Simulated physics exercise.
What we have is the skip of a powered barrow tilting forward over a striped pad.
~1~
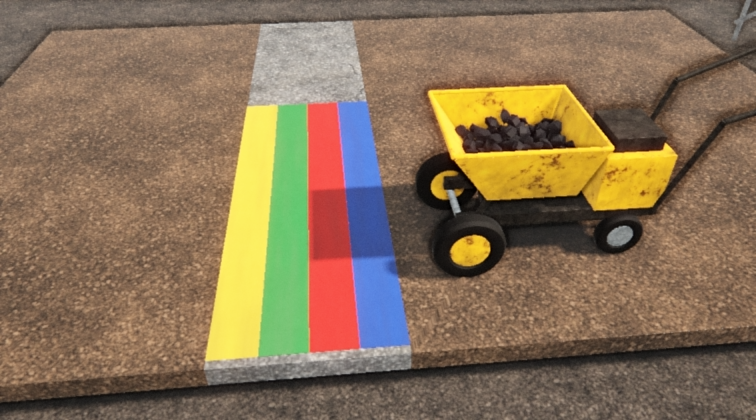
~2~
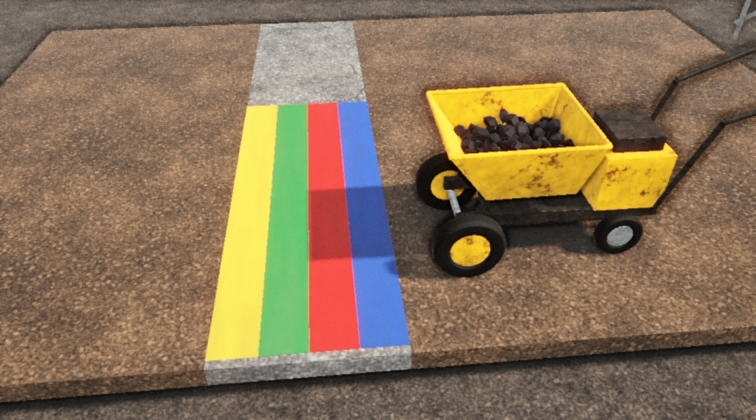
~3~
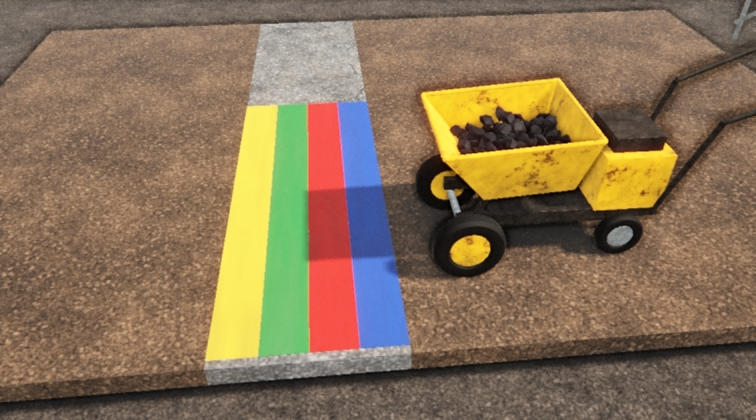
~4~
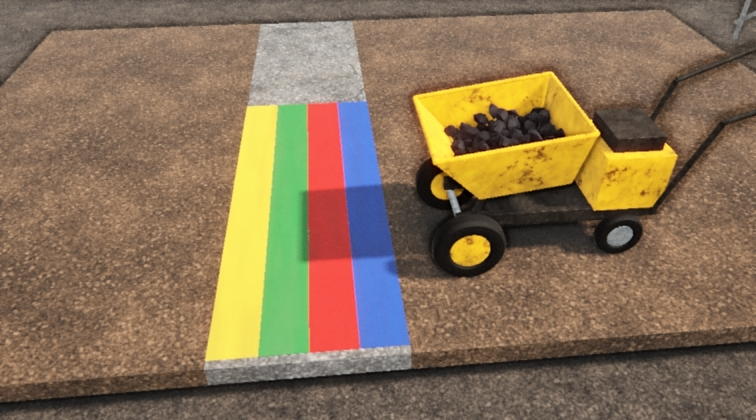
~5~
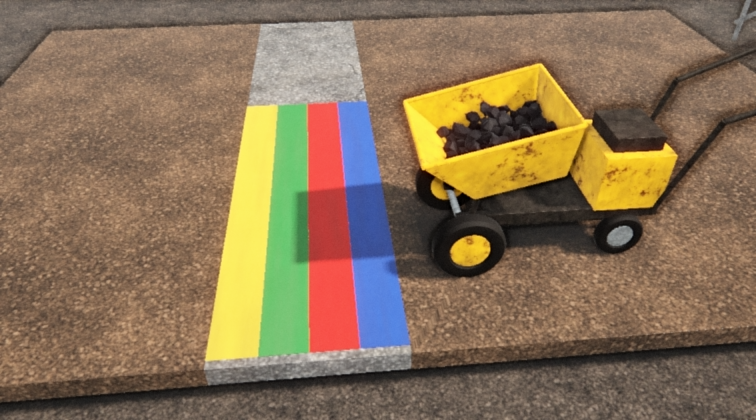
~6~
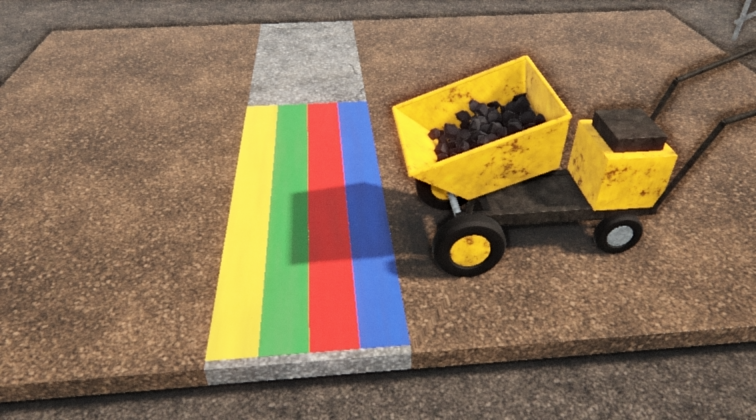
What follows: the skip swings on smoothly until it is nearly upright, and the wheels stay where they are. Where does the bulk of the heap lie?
The red one gets the largest share.
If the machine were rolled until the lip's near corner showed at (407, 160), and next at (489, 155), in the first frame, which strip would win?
The first try: Green. The second: The blue one.
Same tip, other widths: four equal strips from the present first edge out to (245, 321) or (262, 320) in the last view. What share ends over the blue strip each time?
Near 10 % and 0 %.
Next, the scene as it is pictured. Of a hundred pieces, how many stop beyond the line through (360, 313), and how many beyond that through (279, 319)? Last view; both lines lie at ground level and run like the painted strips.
Near 80 % and 10 %.
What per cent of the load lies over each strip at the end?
Blue strip near 10; red strip near 50; green strip near 30; yellow strip near 5.
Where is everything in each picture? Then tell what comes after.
In the first frame, lip of the skip at (454, 157), level; top of the load at (512, 145), lumps of coal; blue strip at (380, 307); red strip at (333, 310); green strip at (285, 314); yellow strip at (237, 317).
In the second frame, lip of the skip at (452, 158), tipped barely; top of the load at (525, 143).
In the third frame, lip of the skip at (445, 160), tipped barely; top of the load at (521, 140).
In the fourth frame, lip of the skip at (436, 163), tipped a little; top of the load at (515, 137).
In the fifth frame, lip of the skip at (424, 168), tipped a little; top of the load at (526, 130).
In the sixth frame, lip of the skip at (411, 175), tipped clearly; top of the load at (515, 125); blue strip at (380, 307); red strip at (333, 310); green strip at (285, 314); yellow strip at (237, 317).
Soon after the last picture, skip tipped steeply; all in the skip.
A little later, skip tipped right over; nearly all in the skip; a stray few over the red strip.
Later still, skip tipped right over; about a third in the skip; about a third over the red strip; about a quarter over the green strip; a stray few over the yellow strip.
By the end, skip tipped right over; a small part in the skip; a small part over the blue strip; about half over the red strip; about a quarter over the green strip; a small part over the yellow strip; a stray few off the paint.
